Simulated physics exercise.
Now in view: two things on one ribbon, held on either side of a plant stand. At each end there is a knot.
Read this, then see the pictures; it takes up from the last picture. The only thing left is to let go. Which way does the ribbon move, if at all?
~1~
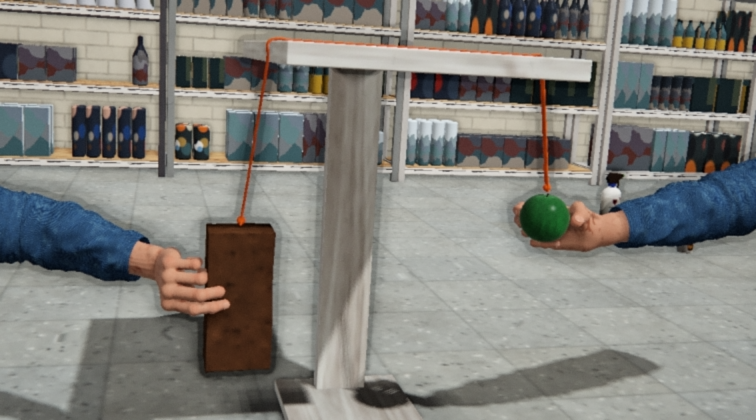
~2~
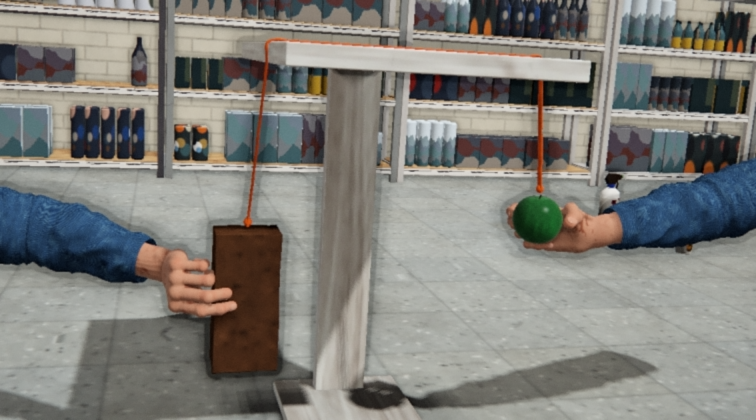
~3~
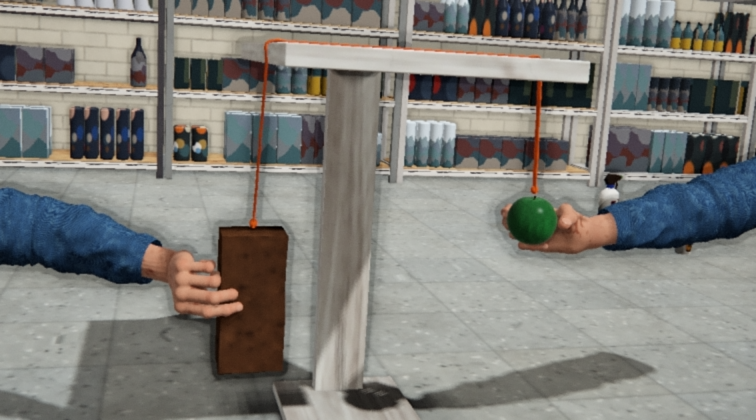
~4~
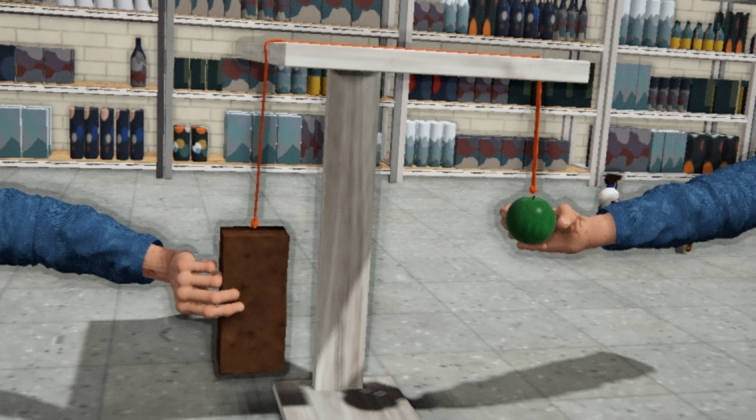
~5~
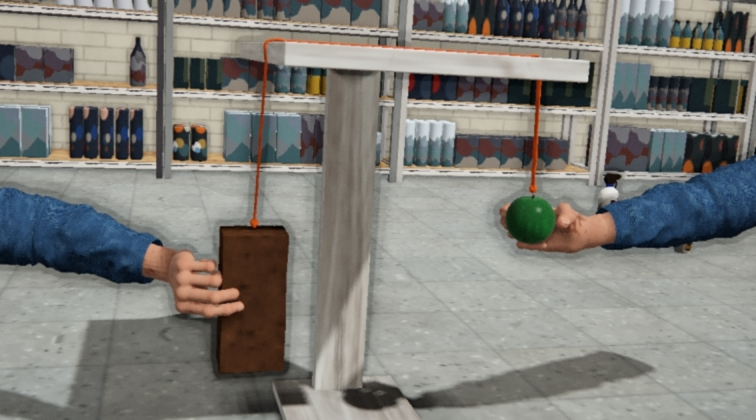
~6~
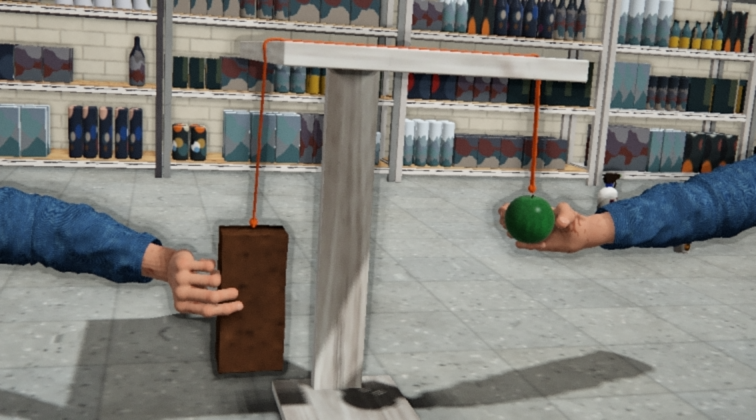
The ribbon moves left.
Then, 0.42 s later than the last view, left brick lower near (254, 406); right apple pulled up onto the top.
Then, 0.88 s later than the last view, left brick down on the floor; right apple where it was.
Then, 1.34 s later than the last view, left brick down on the floor; right apple down on the floor.
Finally, left brick down on the floor; right apple down on the floor. The ribbon goes down on the left.
